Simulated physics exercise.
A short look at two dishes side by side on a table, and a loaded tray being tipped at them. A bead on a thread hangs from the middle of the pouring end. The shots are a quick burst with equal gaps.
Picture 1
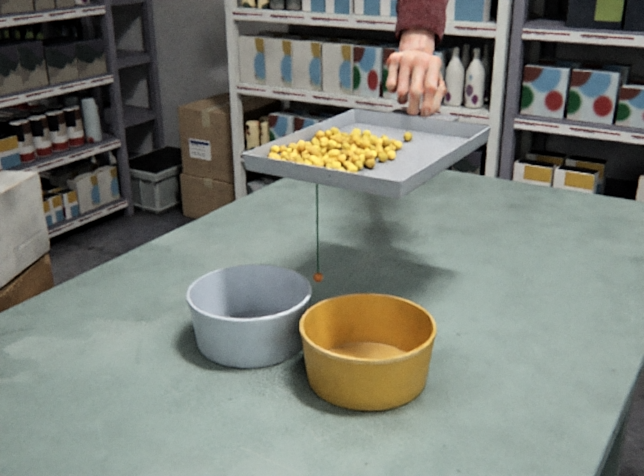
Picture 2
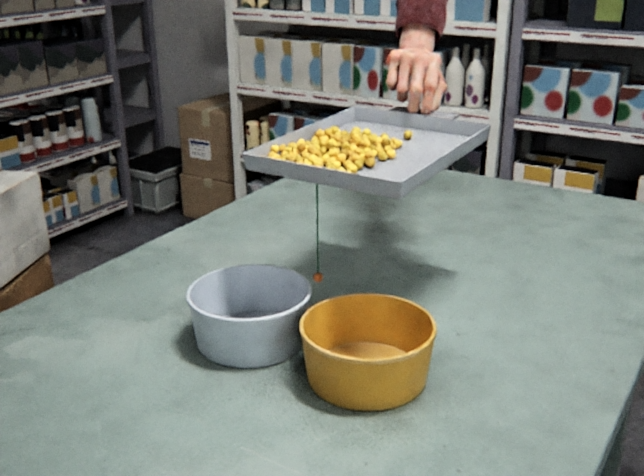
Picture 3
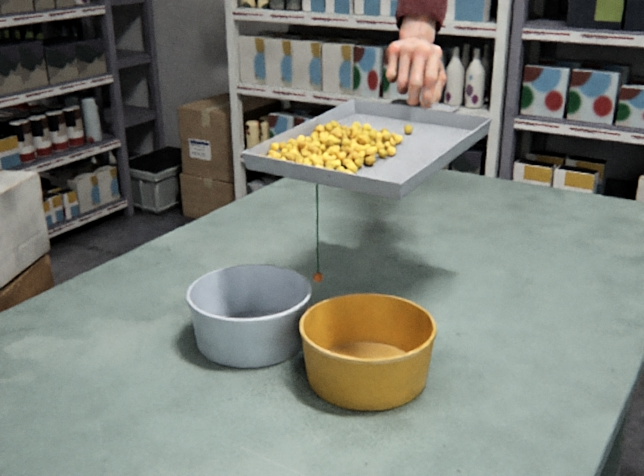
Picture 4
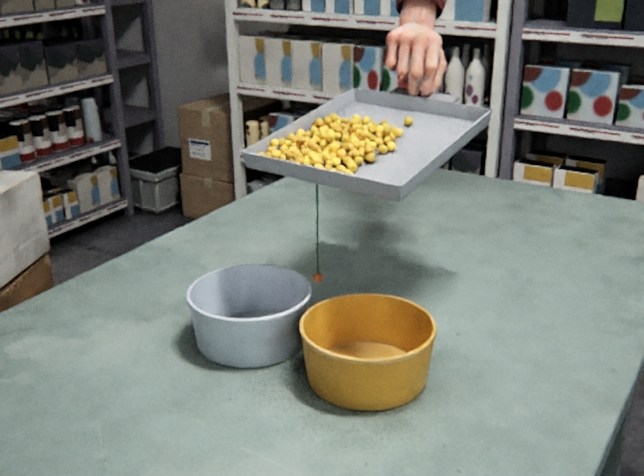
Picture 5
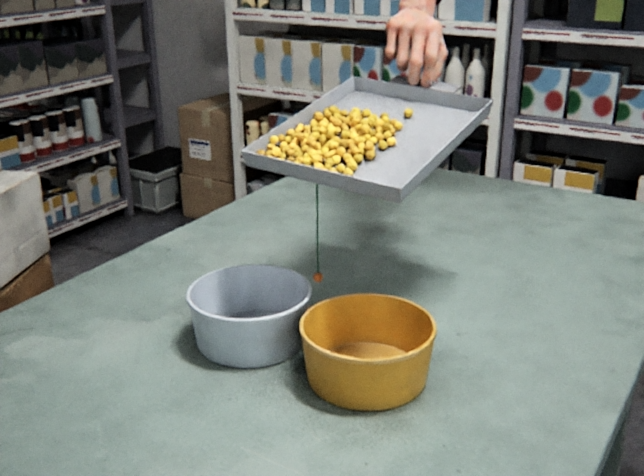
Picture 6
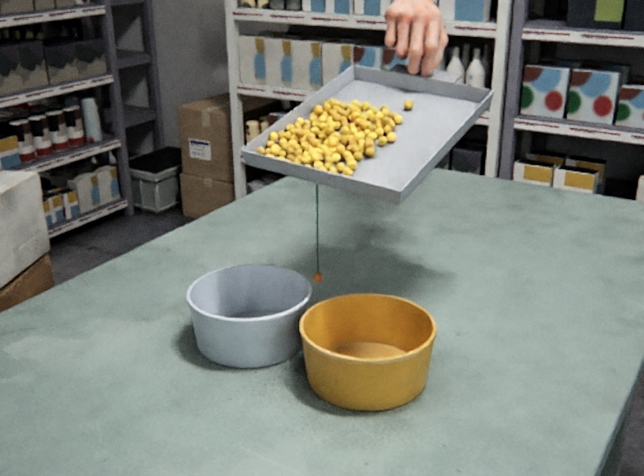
A hand slowly tilts a grey tray of yellow puffed balls above two round dishes.
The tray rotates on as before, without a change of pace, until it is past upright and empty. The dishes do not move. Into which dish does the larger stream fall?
The right one ends fuller.
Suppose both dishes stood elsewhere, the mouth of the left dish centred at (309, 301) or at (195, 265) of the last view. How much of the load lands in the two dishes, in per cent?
First some 80, then 40 per cent.
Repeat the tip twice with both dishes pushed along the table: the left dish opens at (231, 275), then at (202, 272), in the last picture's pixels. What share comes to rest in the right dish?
In turn 70 and 60 in a hundred.
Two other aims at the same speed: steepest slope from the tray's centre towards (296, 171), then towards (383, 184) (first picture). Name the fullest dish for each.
The first try: The left one. The second: Right.
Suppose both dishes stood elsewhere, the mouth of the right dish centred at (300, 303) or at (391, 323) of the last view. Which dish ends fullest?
In turn: The right-hand dish; the right-hand dish.
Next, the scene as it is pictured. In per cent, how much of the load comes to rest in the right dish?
Close to 60 per cent.
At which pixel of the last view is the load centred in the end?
Roughly at (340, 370).
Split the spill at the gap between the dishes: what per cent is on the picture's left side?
It comes to 90 per cent or so.
Soon, tray tipped steeply; nearly all on the tray; a stray few in the air.
A while on, tray tipped right over; nearly all on the tray; a stray few in the right dish; a stray few in the left dish; a stray few in the air.
Towards the end, tray tipped past a quarter turn; about two thirds in the right dish; about a quarter in the left dish; about a quarter outside both.
Finally, tray tipped past a quarter turn; about two thirds in the right dish; about a quarter in the left dish; about a quarter outside both.
